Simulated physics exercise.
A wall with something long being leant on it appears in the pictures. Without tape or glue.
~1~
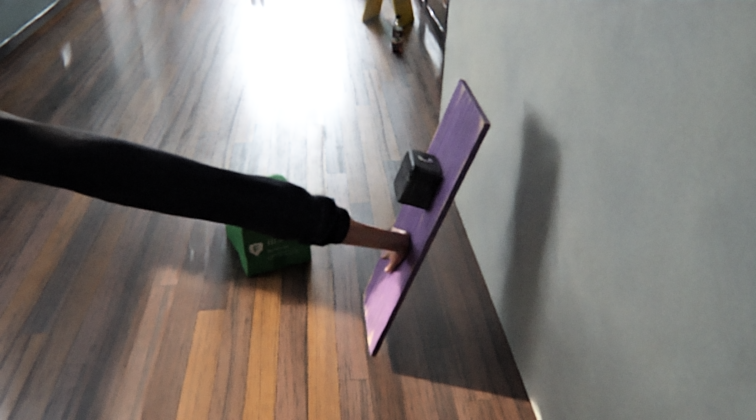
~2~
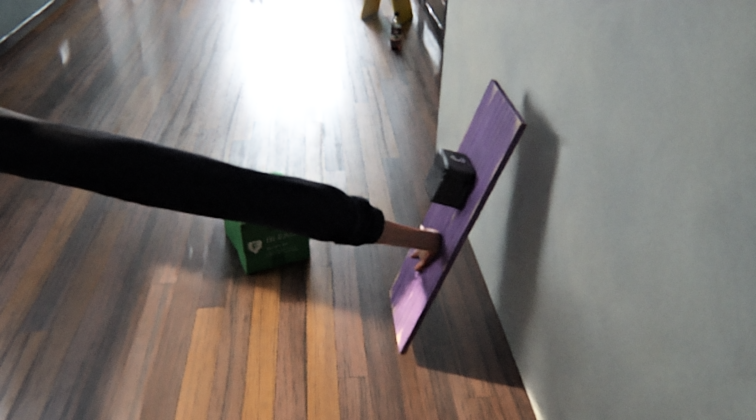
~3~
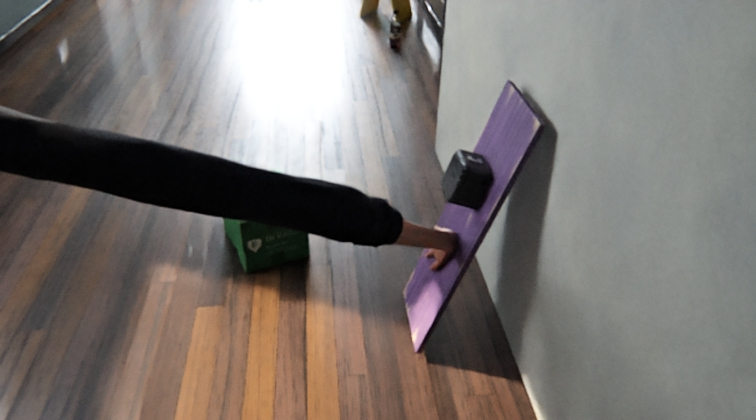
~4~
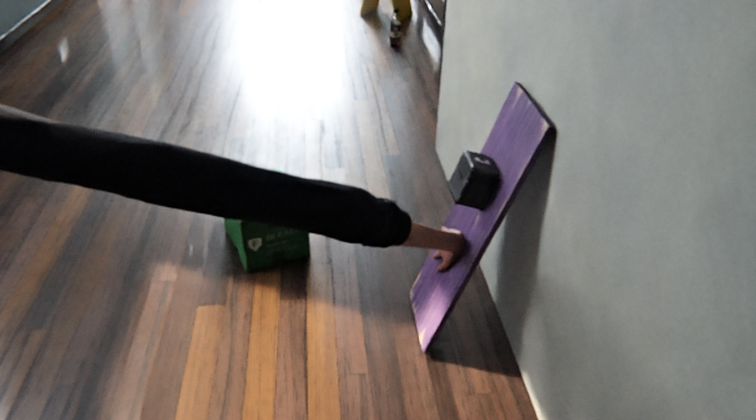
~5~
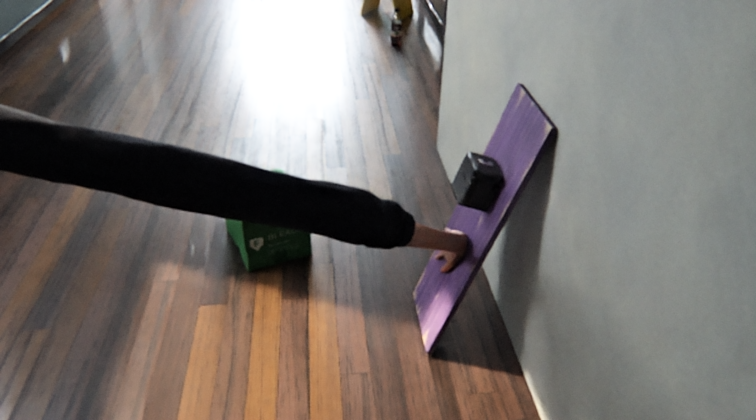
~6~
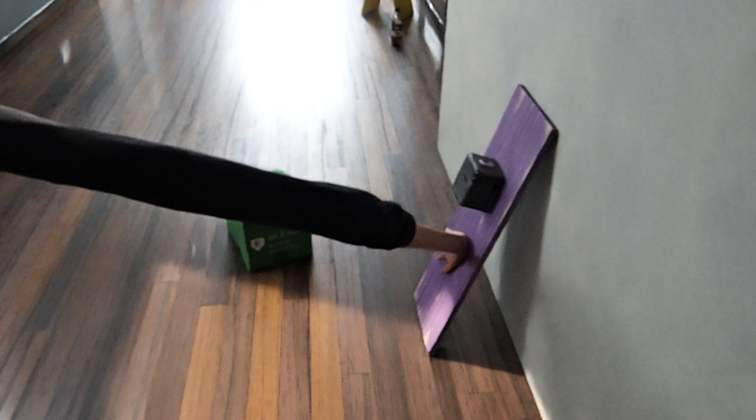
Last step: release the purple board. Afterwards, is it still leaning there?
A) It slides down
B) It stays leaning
B.
Then, 0.20 s later than the last frame, all is still.
Then, 0.70 s later than the last frame, purple board resting near (474, 227).
When it is over, both as before. End places, in pixels of the last picture, purple board near (474, 227). The board holds.
